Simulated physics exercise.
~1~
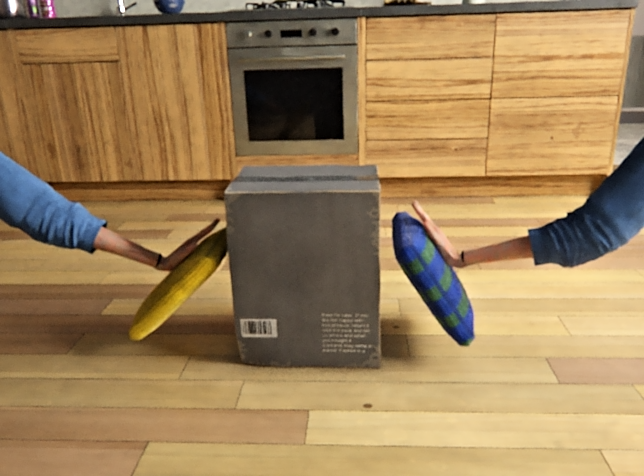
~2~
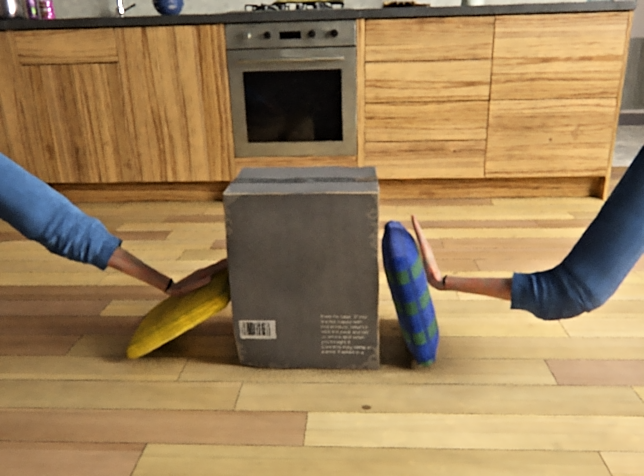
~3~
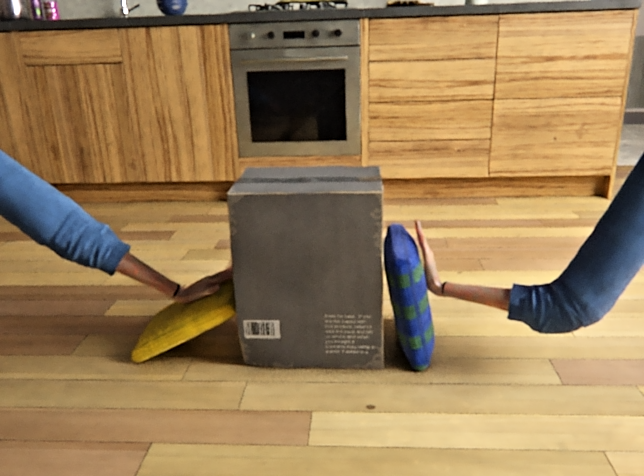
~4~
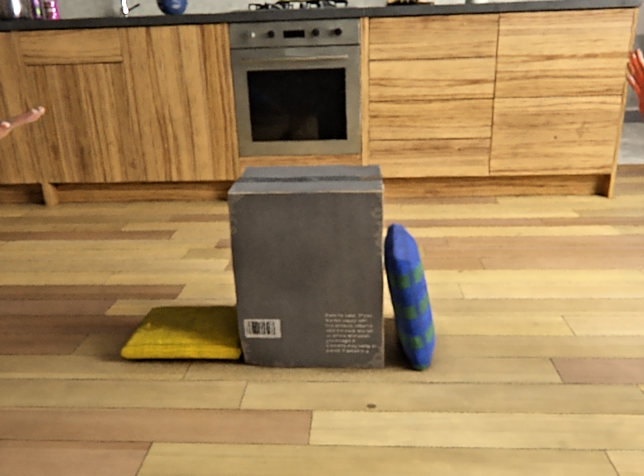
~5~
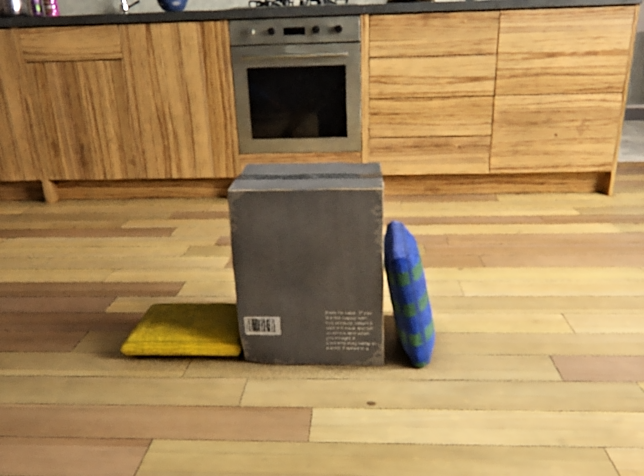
The clip shows two hands pressing a yellow soft bag and a blue and green checked cushion against opposite sides of a grey box on a wooden floor; once the hands withdraw, the yellow bag lies flat at left while the cushion stays propped upright at right.
